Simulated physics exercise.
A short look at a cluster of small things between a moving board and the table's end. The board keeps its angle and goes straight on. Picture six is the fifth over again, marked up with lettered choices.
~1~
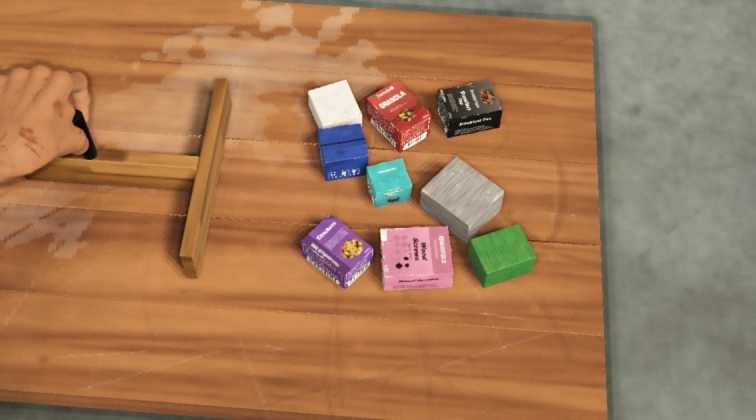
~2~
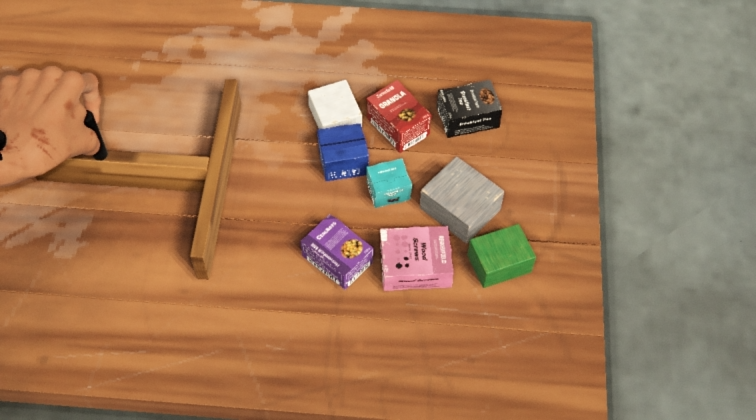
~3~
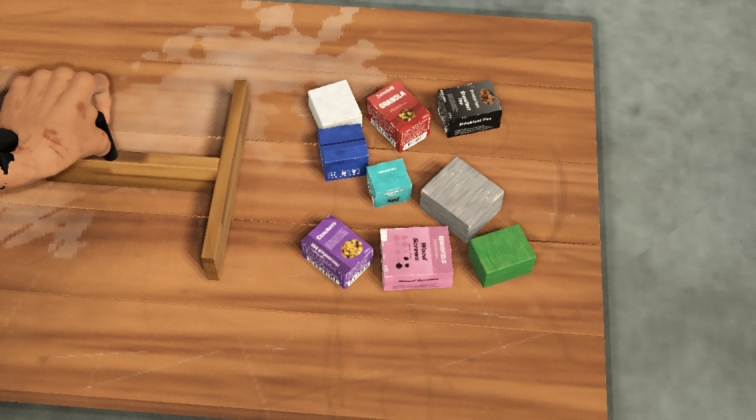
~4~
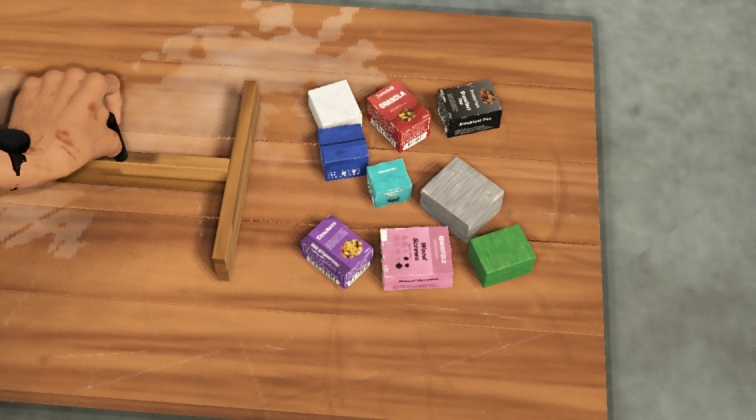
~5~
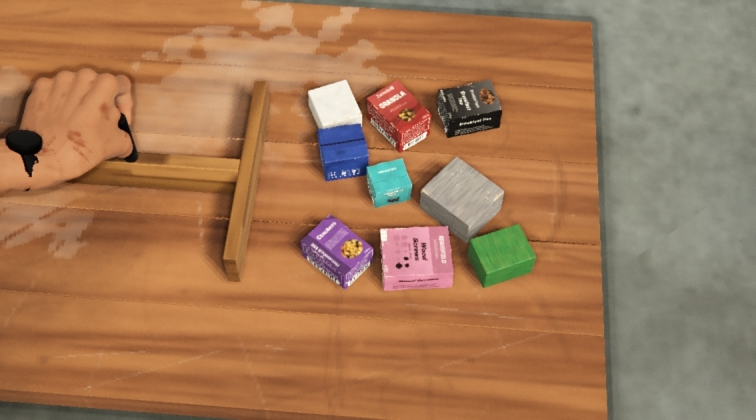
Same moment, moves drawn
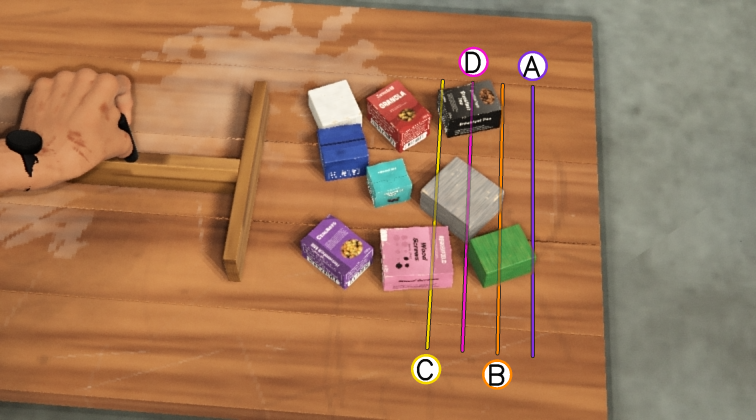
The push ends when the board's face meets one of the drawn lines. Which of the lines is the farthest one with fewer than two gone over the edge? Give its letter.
D is the last line within the limit.
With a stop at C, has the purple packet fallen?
No.
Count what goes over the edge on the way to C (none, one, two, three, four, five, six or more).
The count is none.
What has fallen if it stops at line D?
The green block.
On the copy, A at (533, 211); B at (500, 208); C at (436, 204); D at (468, 206).
On D. First, board (325, 171); white block (364, 109); purple packet (362, 255).
Then, board (407, 176); green block (549, 260); black packet (528, 115).
Finally, board (465, 181); green block over the edge; black packet (583, 120); one fallen.
By contrast, A drops five; B drops two; C is within the limit but short.
